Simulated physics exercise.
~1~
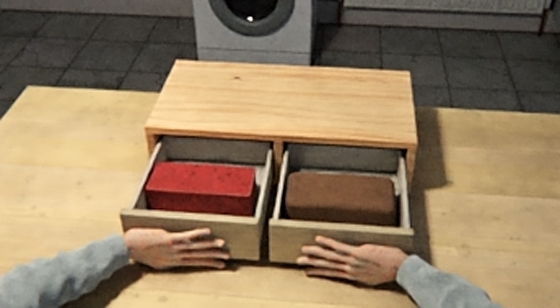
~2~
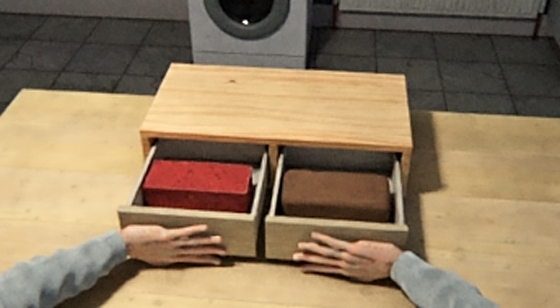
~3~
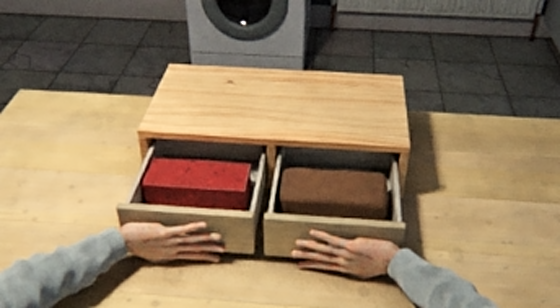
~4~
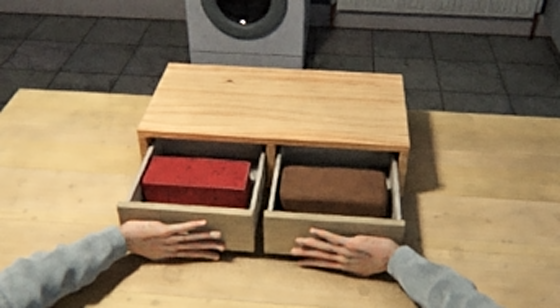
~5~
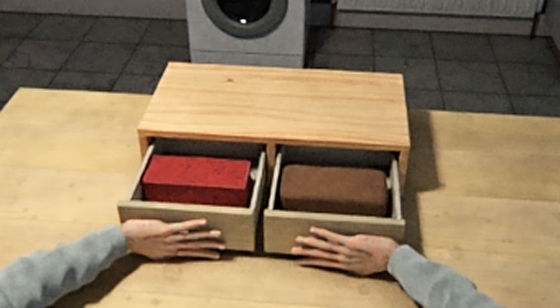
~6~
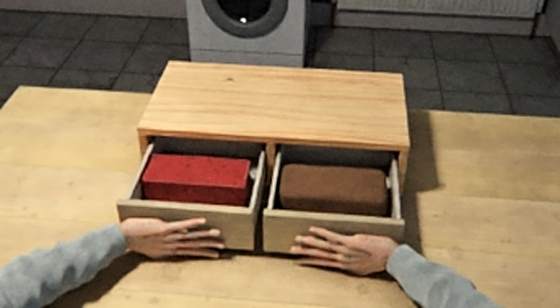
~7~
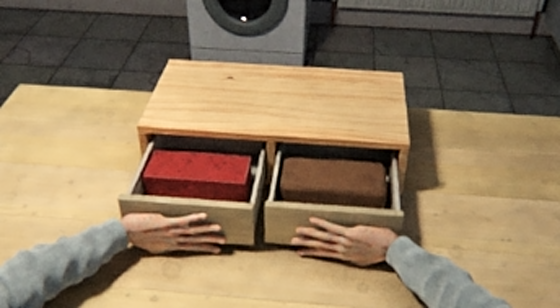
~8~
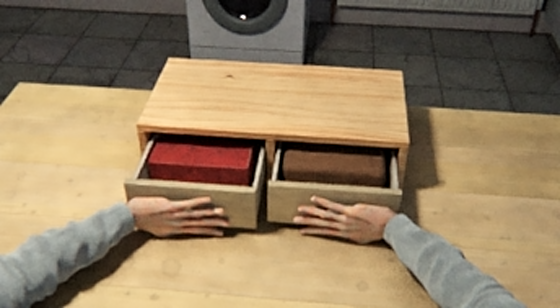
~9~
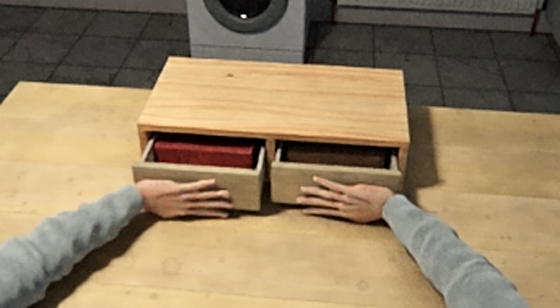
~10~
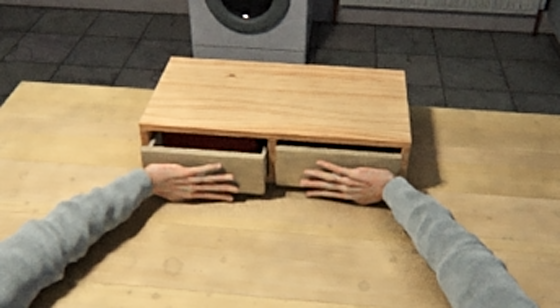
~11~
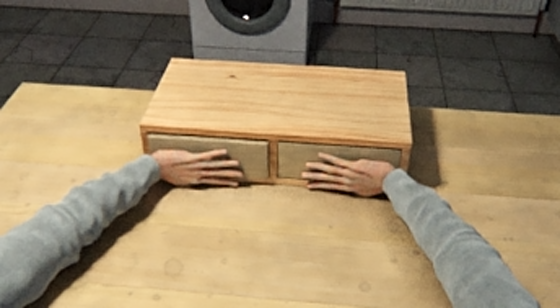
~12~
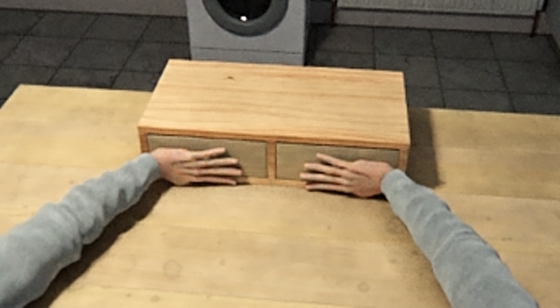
Two hands in grey sleeves rest against the fronts of two open drawers in a small wooden chest, seen from above and behind the arms, on a pale wooden table. A red brick lies in the left drawer and a brown loaf-like block in the right, while a washing machine stands on the dark tiled floor beyond. At first the hands and drawers stay almost still as the view sways slightly. Then the hands push both drawers inward together, and the red and brown blocks slide out of sight beneath the top. Both drawers close fully, and the hands remain against their fronts.
